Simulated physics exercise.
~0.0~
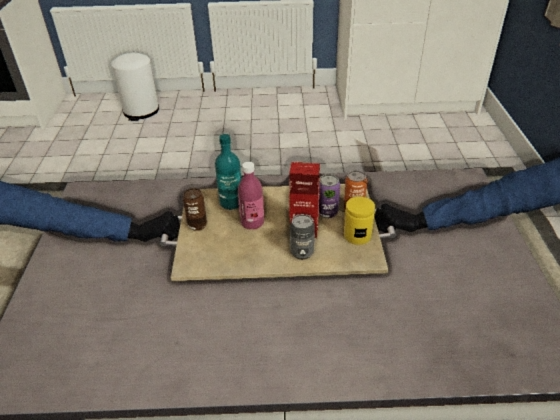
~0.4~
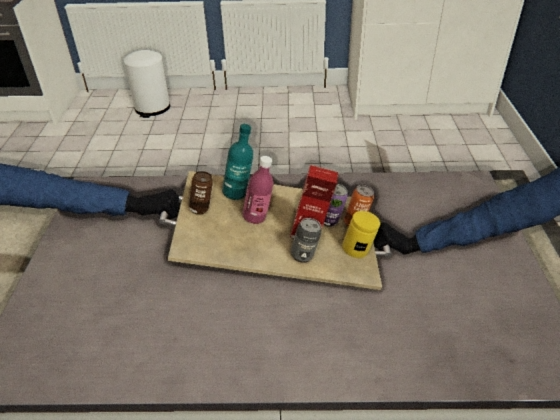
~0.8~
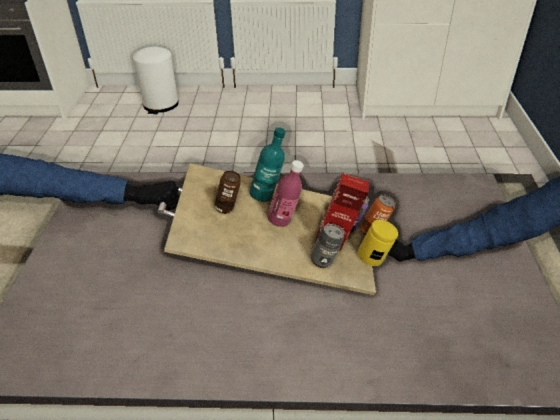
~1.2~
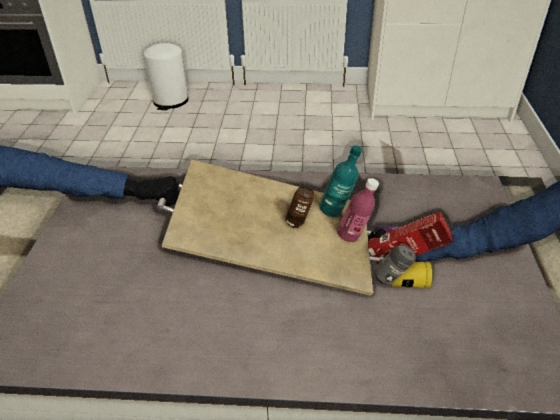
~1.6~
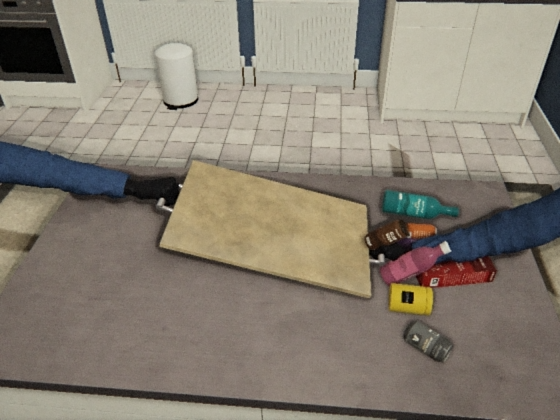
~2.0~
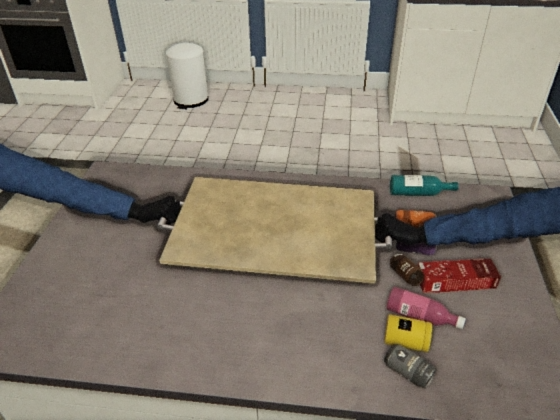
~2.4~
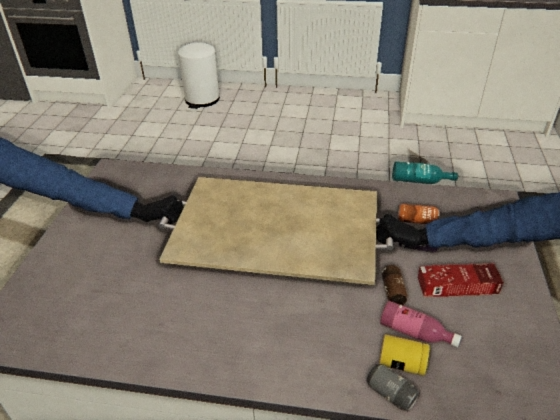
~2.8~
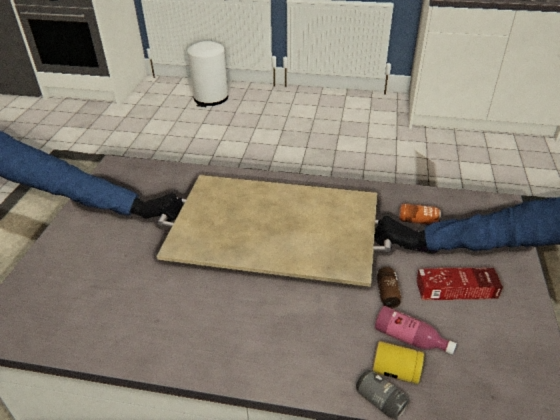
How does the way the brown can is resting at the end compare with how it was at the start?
At the start the brown can was standing upright on the tray, but by the end it was lying on its side, off the tray to the right.
